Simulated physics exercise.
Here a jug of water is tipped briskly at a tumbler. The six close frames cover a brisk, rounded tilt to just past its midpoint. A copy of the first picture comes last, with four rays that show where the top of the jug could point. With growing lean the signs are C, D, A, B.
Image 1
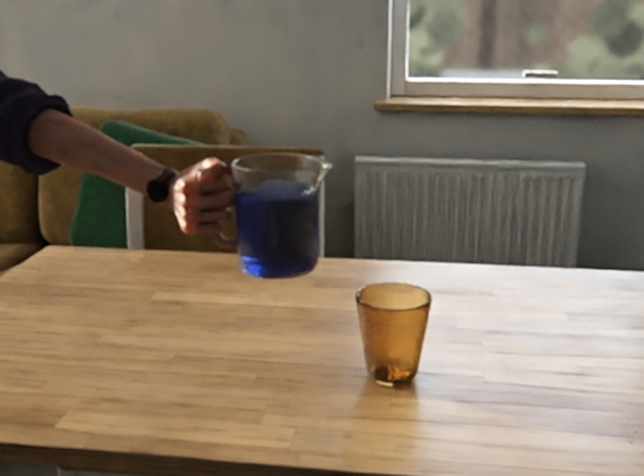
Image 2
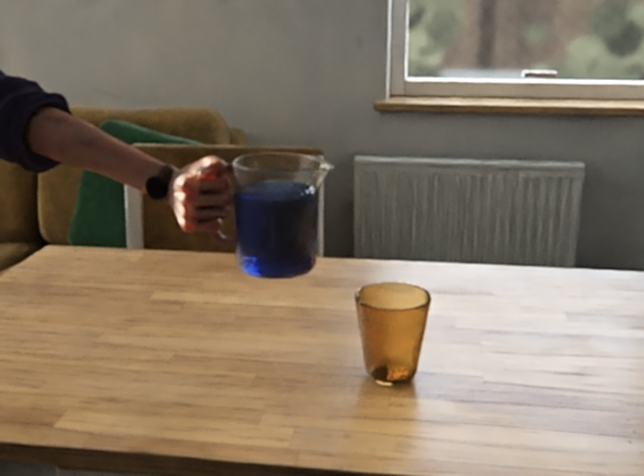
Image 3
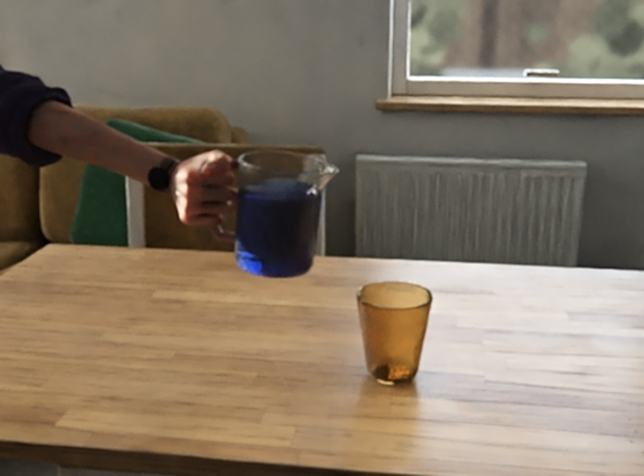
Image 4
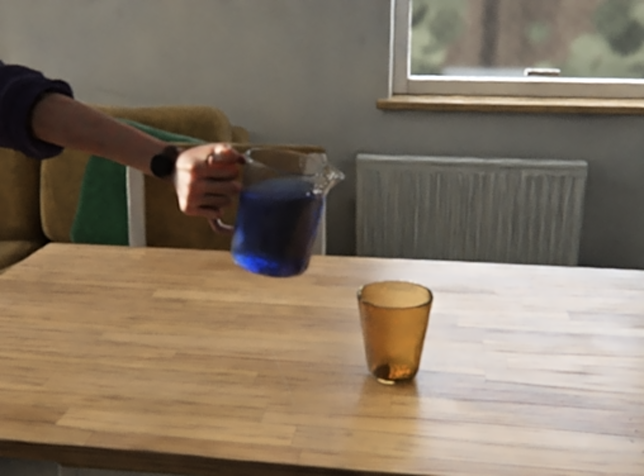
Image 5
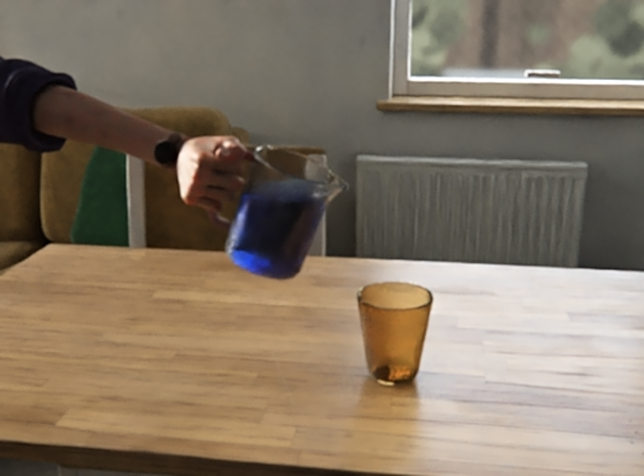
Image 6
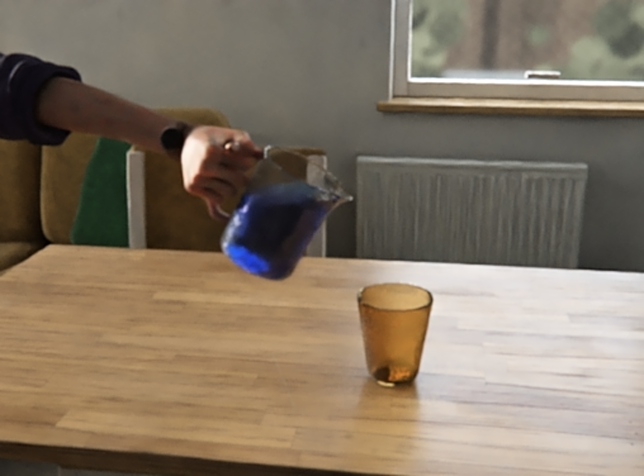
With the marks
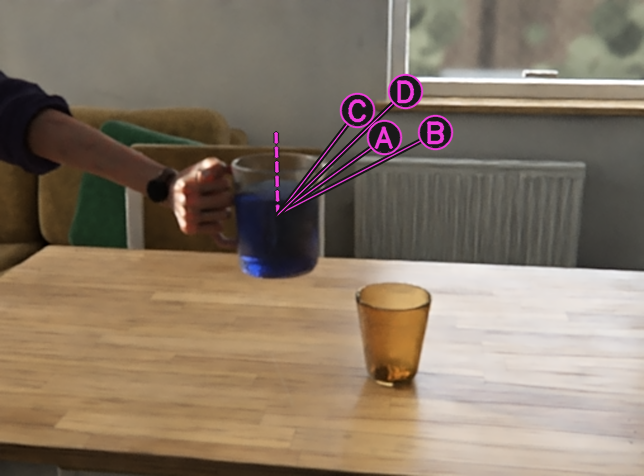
A hand tilts a glass jug of blue liquid rightward above an amber tumbler.
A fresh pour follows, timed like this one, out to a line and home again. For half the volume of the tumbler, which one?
Best: B.
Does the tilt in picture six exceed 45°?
No.
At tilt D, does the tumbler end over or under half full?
Under.
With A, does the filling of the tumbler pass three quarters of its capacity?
No, it does not.
On the marked copy, A at (370, 148); B at (420, 141); C at (347, 124); D at (393, 103).
If A is chosen, the tumbler ends with about 30 % of what it can hold.
If B is chosen, the tumbler ends with about 49 % of what it can hold.
If C is chosen, the tumbler ends with about 6 % of what it can hold.
If D is chosen, the tumbler ends with about 16 % of what it can hold.
